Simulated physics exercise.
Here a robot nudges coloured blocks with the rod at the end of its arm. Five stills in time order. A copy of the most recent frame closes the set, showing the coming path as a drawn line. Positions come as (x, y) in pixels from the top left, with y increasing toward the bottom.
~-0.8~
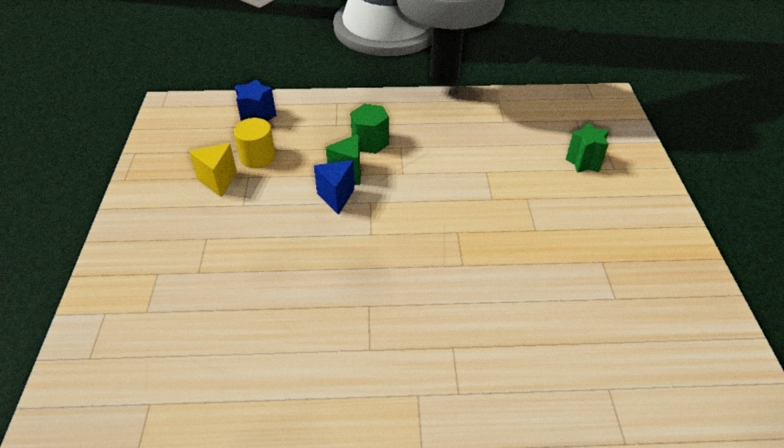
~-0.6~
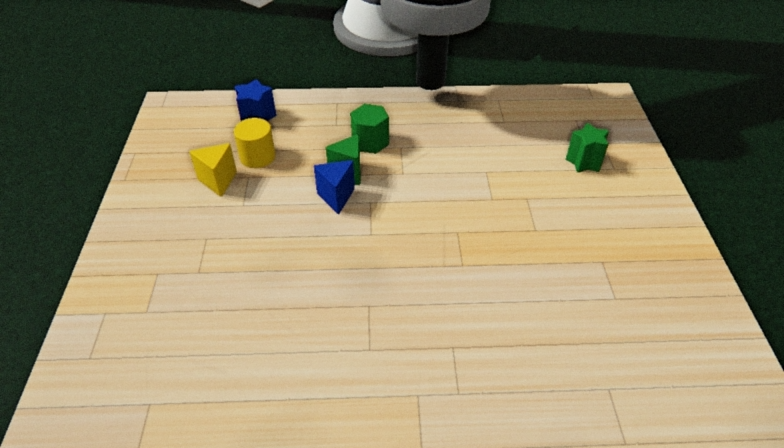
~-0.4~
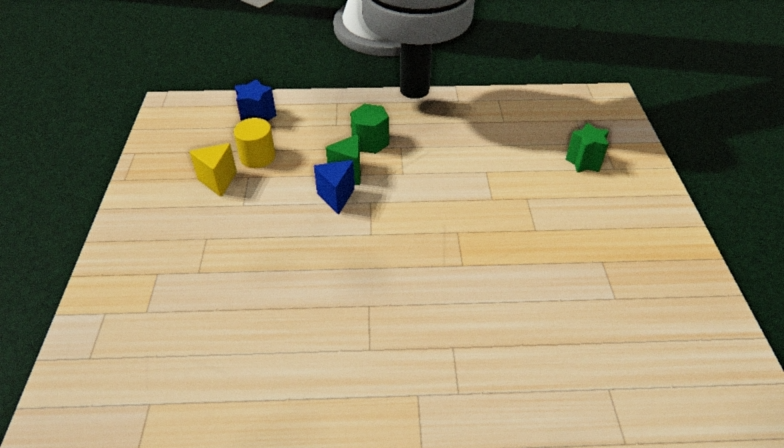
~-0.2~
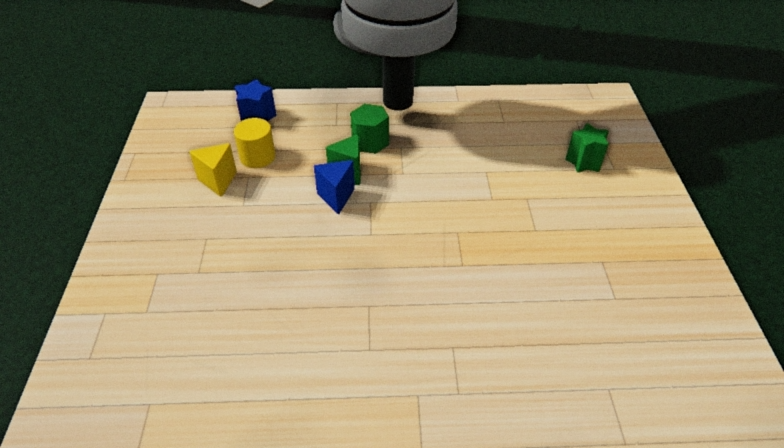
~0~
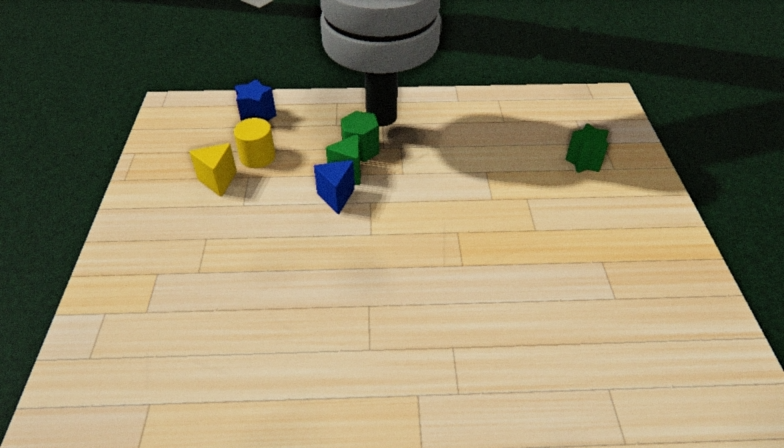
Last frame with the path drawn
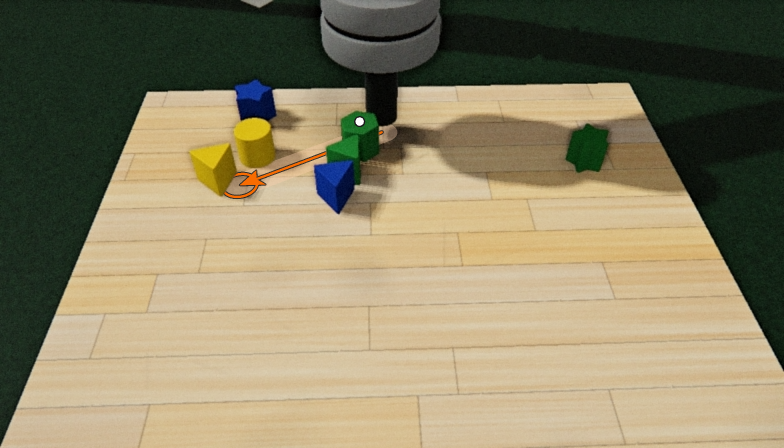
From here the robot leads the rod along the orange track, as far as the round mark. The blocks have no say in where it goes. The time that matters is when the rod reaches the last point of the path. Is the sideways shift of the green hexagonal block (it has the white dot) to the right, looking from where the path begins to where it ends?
I'd say no.
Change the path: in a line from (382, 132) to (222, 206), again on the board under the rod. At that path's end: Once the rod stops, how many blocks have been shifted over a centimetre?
I'm going with three or more.
Path on the board, from (382, 132) to (240, 185); the dot is on the green hexagonal block.
On the path given first. One third of the way, rod at (336, 134); blue triangular block at (334, 184), turned 15° anticlockwise; green triangular block at (328, 167), turned 50° anticlockwise; green hexagonal block at (317, 142), turned 20° anticlockwise.
Two thirds of the way, rod at (287, 152); blue triangular block at (336, 190), turned 35° anticlockwise; green triangular block at (322, 175), turned 70° anticlockwise; green hexagonal block at (287, 162), turned 85° anticlockwise.
At the end, rod at (236, 170); yellow triangular block at (203, 155); yellow circle at (242, 129); blue triangular block at (336, 190), turned 35° anticlockwise; green triangular block at (322, 175), turned 70° anticlockwise; green hexagonal block at (282, 165), turned 110° anticlockwise.
